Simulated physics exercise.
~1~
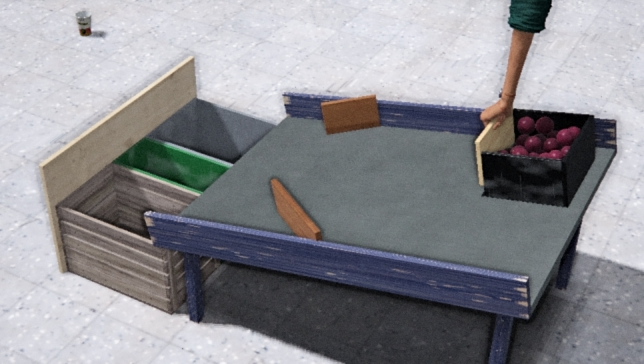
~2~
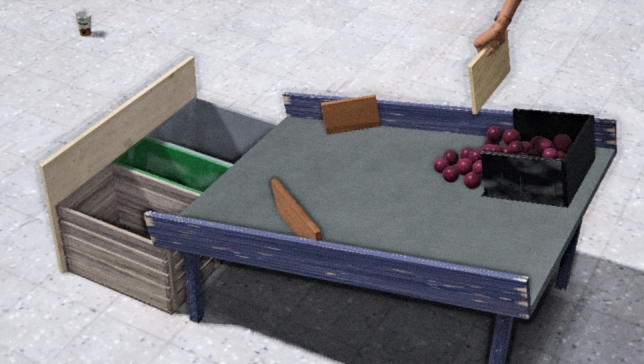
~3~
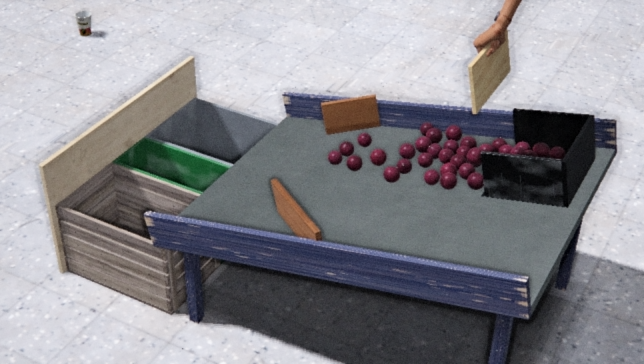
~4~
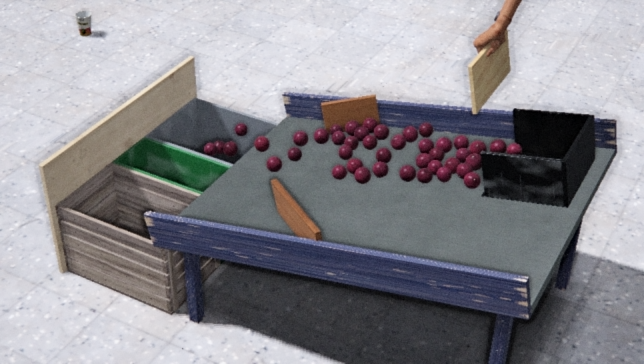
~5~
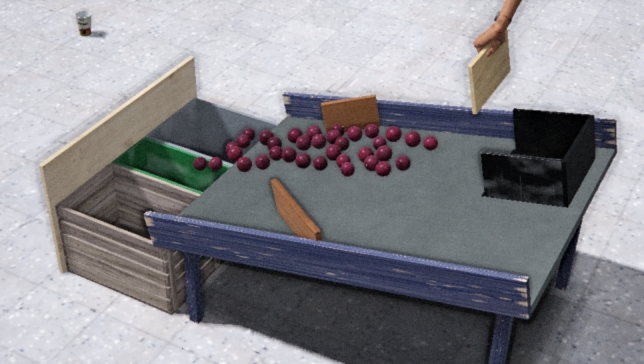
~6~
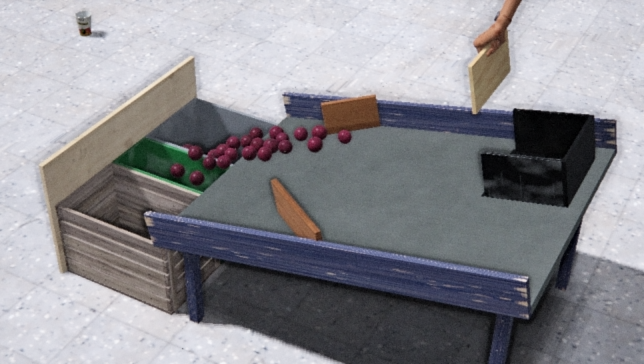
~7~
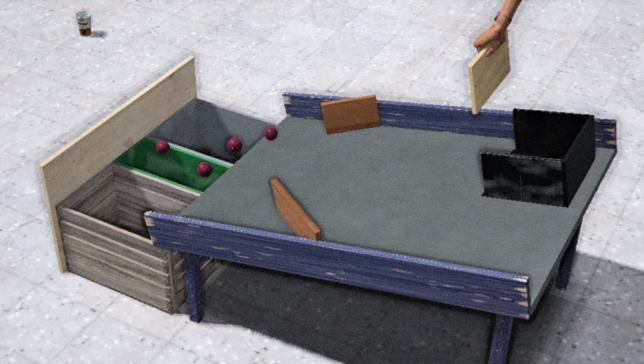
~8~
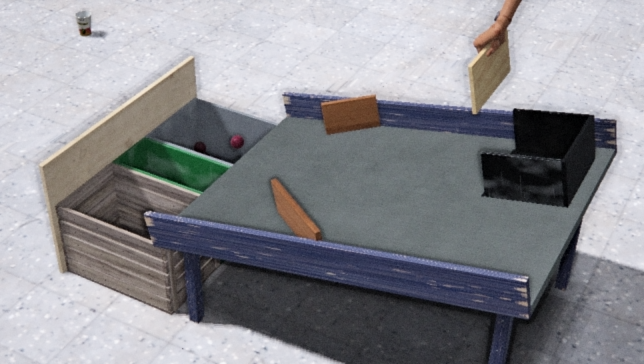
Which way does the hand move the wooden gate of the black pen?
The hand moves the gate up, clear of the pen, and keeps it raised there.
